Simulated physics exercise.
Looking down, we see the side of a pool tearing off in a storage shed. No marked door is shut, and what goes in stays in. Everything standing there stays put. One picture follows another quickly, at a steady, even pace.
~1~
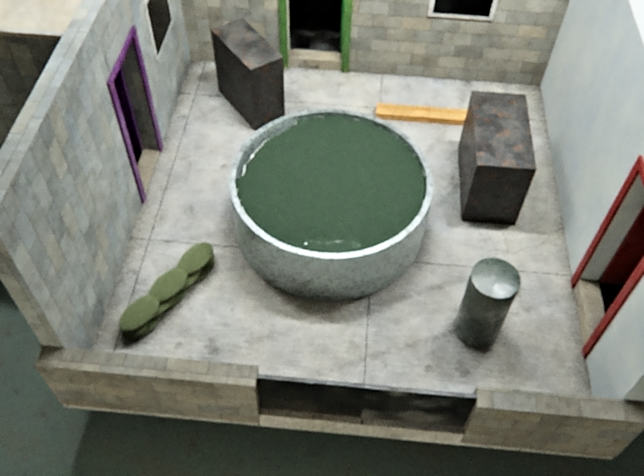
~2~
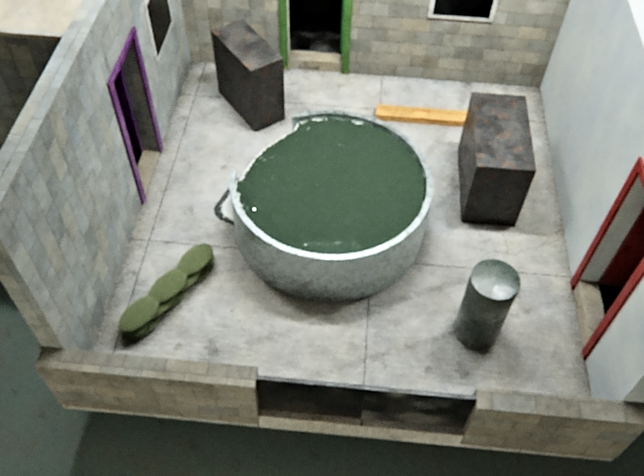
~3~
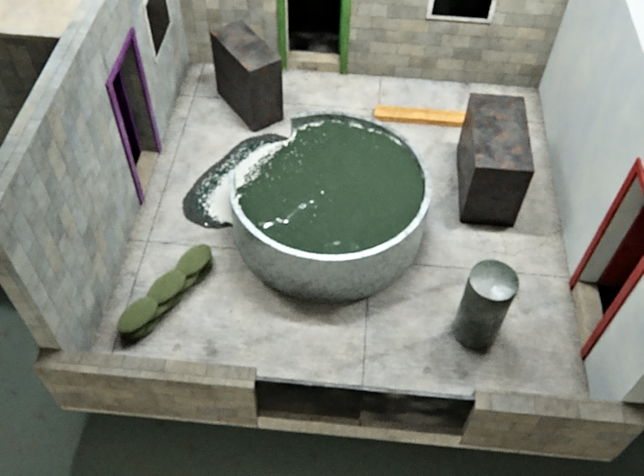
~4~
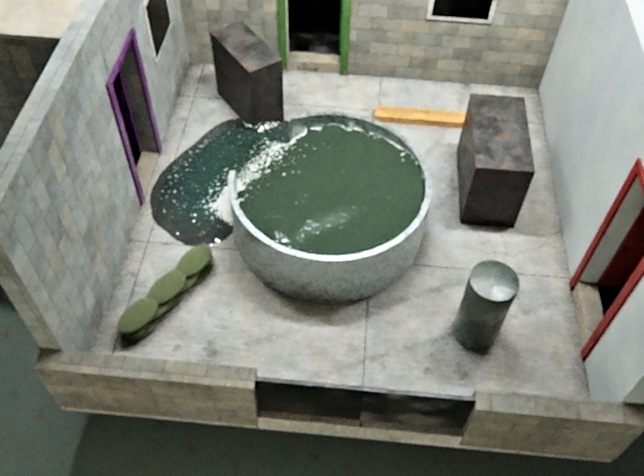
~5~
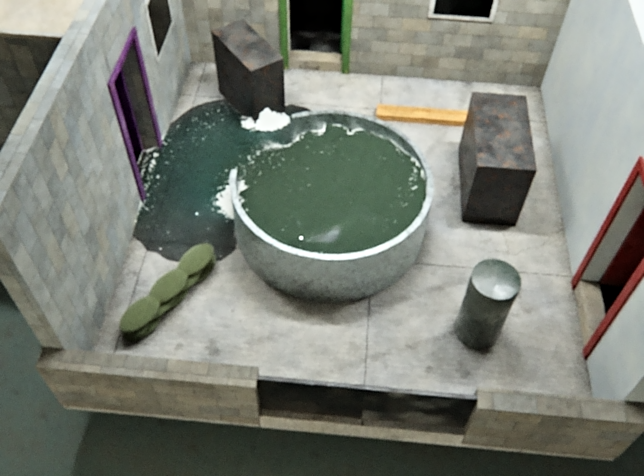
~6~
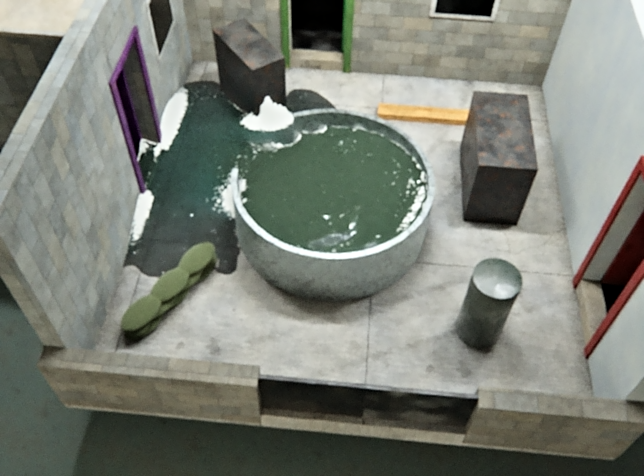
A round pool spills dark green water leftward, spreading across the floor to the purple-framed doorway.
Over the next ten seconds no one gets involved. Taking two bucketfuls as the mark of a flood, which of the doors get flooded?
The red door stays below the mark, the purple door gets flooded, the green door stays below the mark.
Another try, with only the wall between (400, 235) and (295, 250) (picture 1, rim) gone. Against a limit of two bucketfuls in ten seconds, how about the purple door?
One by one: Purple door floods.
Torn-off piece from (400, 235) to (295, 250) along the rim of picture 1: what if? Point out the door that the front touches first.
I'd go with the red one.
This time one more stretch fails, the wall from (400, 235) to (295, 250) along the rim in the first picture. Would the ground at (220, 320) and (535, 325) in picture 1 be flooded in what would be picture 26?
Soaked, then soaked.
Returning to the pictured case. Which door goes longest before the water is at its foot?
Going by the pictures, I'd say the red door.
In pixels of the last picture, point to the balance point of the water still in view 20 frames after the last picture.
I'd say near (293, 173).
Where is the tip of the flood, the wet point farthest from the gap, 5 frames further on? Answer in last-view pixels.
Farthest reach: (91, 364).
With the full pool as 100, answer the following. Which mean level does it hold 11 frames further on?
Estimate: Around 50 %.
A moment on, water covers 25 % of the floor; the red door not reached, the purple door far over two buckets in, the green door wet at the sill, nothing in.
Next, water covers 35 % of the floor; the red door not reached, the purple door far over two buckets in, the green door wet at the sill, nothing in.
Then, water covers 60 % of the floor; the red door not reached, the purple door far over two buckets in, the green door wet at the sill, nothing in.
Later, water covers 90 % of the floor; the red door wet at the sill, nothing in, the purple door far over two buckets in, the green door wet at the sill, nothing in.
In the end, water covers 95 % of the floor; the red door wet at the sill, nothing in, the purple door far over two buckets in, the green door wet at the sill, nothing in.
